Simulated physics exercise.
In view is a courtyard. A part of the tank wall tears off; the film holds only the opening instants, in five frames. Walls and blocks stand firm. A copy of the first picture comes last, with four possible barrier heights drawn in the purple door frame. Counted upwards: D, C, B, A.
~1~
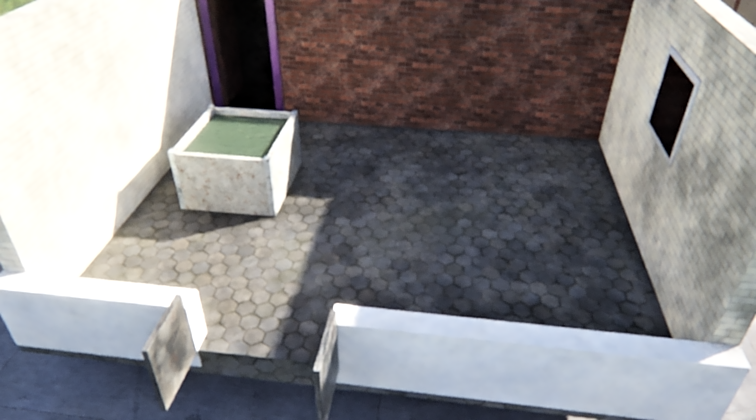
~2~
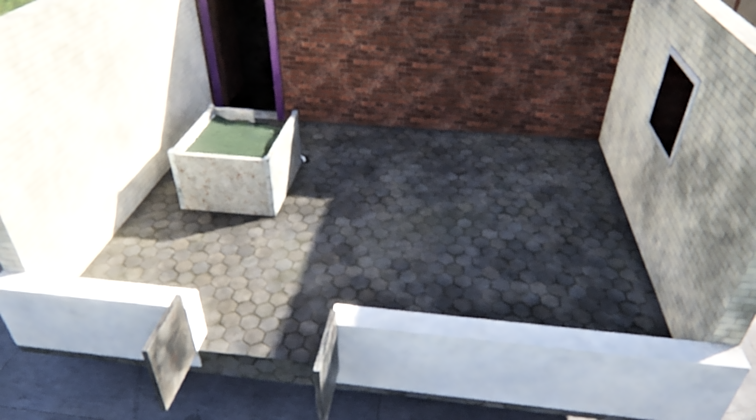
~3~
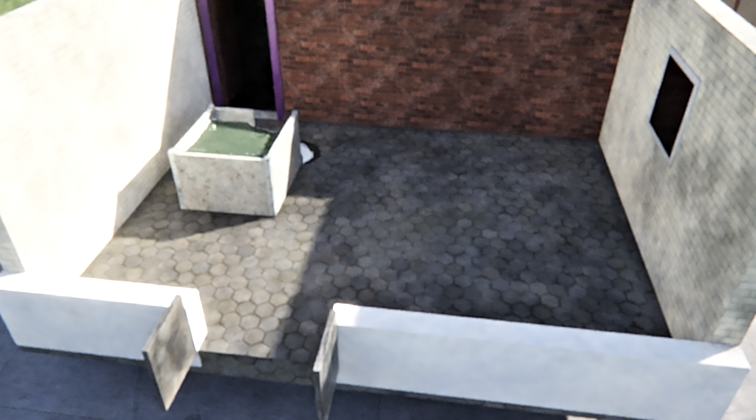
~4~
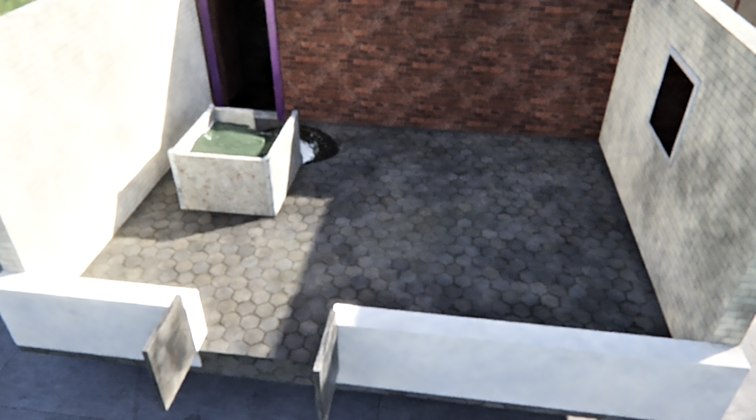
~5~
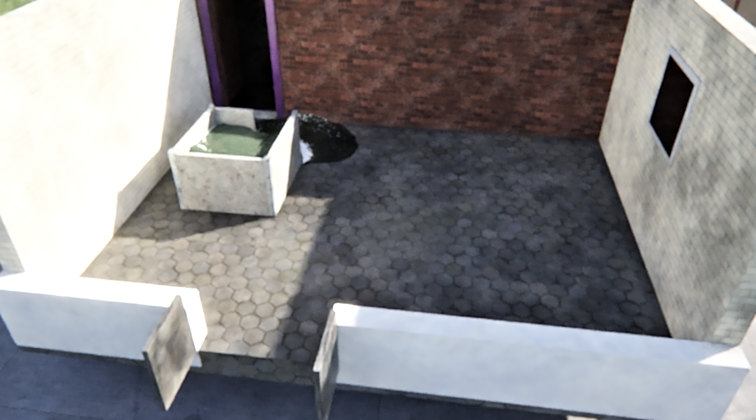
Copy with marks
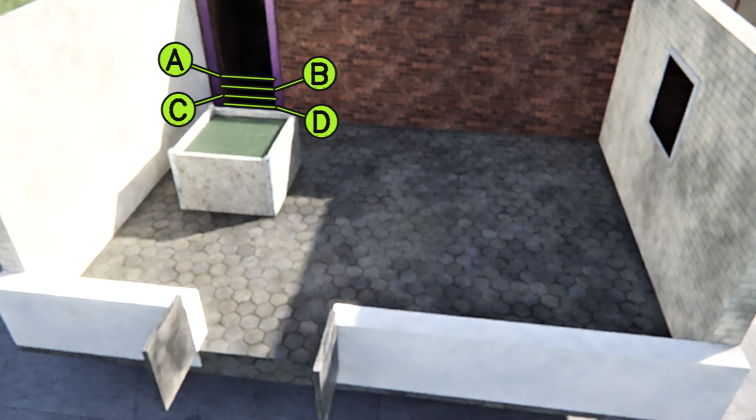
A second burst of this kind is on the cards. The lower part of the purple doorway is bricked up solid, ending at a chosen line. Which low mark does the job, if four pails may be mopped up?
Take D.
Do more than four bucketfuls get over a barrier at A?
No, that is safe.
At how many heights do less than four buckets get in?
All four.
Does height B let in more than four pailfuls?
No.
In lime, A at (246, 77); B at (248, 87); C at (249, 97); D at (250, 105); from the bottom up D, C, B, A.
If A is chosen, nothing gets over.
If B is chosen, nothing gets over.
If C is chosen, nothing gets over.
If D is chosen, a splash gets over, under a bucket.
